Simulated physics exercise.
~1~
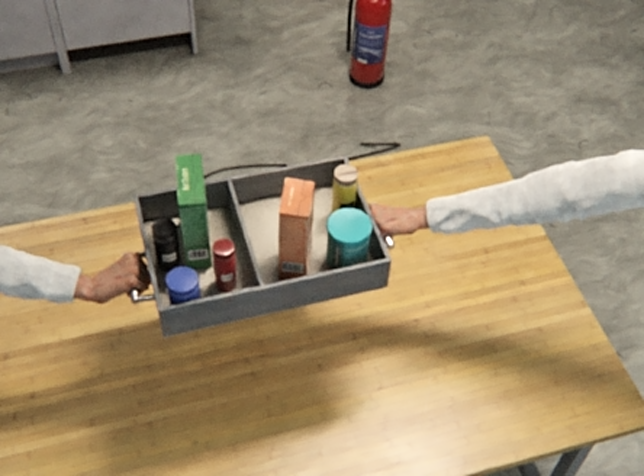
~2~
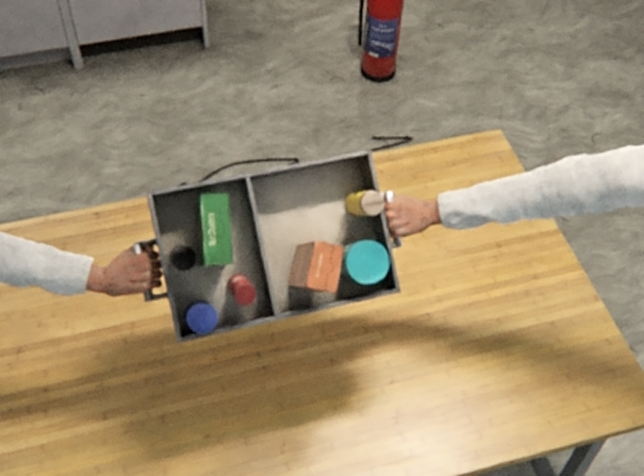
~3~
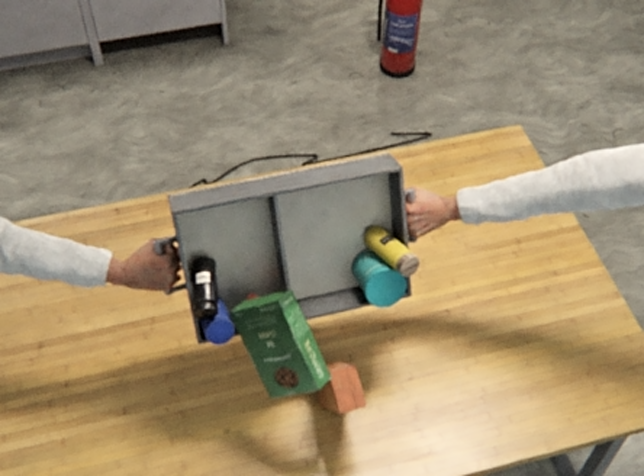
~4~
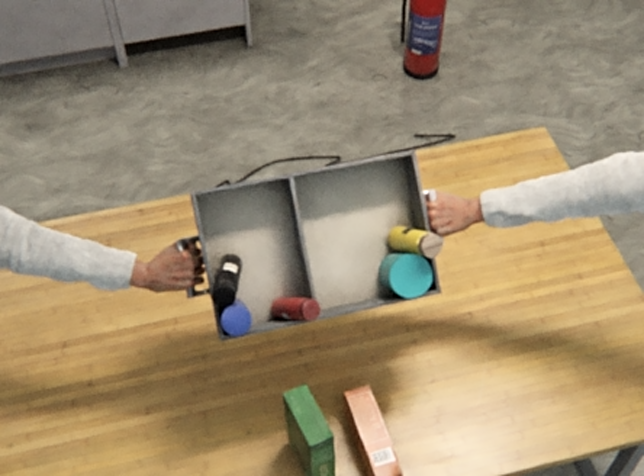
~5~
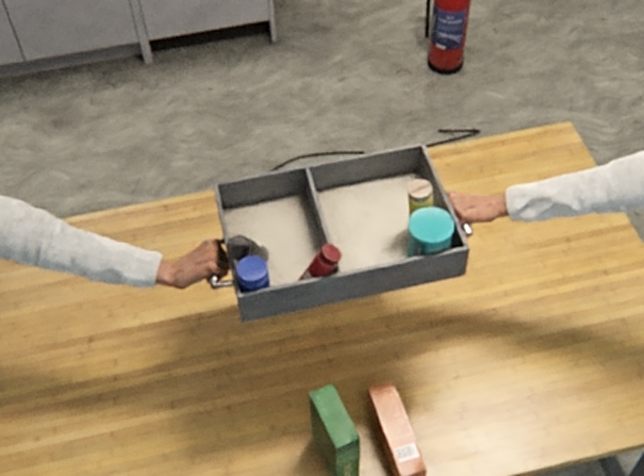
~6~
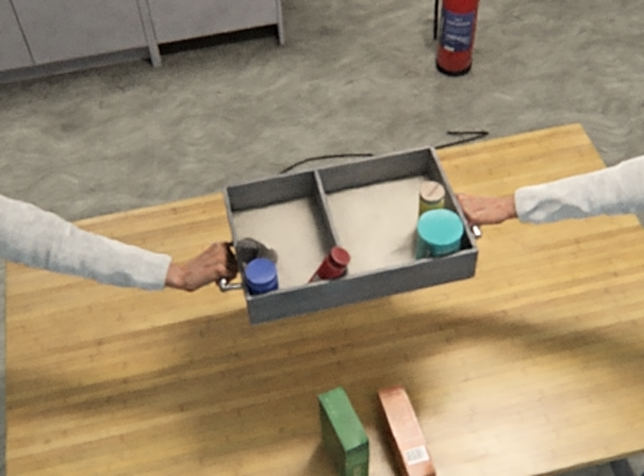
Above a wooden table, two hands tipped a divided gray crate steeply toward the near side, spilling a green packet and an orange carton onto the tabletop, then leveled it with the jar, tin and shakers still inside, some of them leaning.
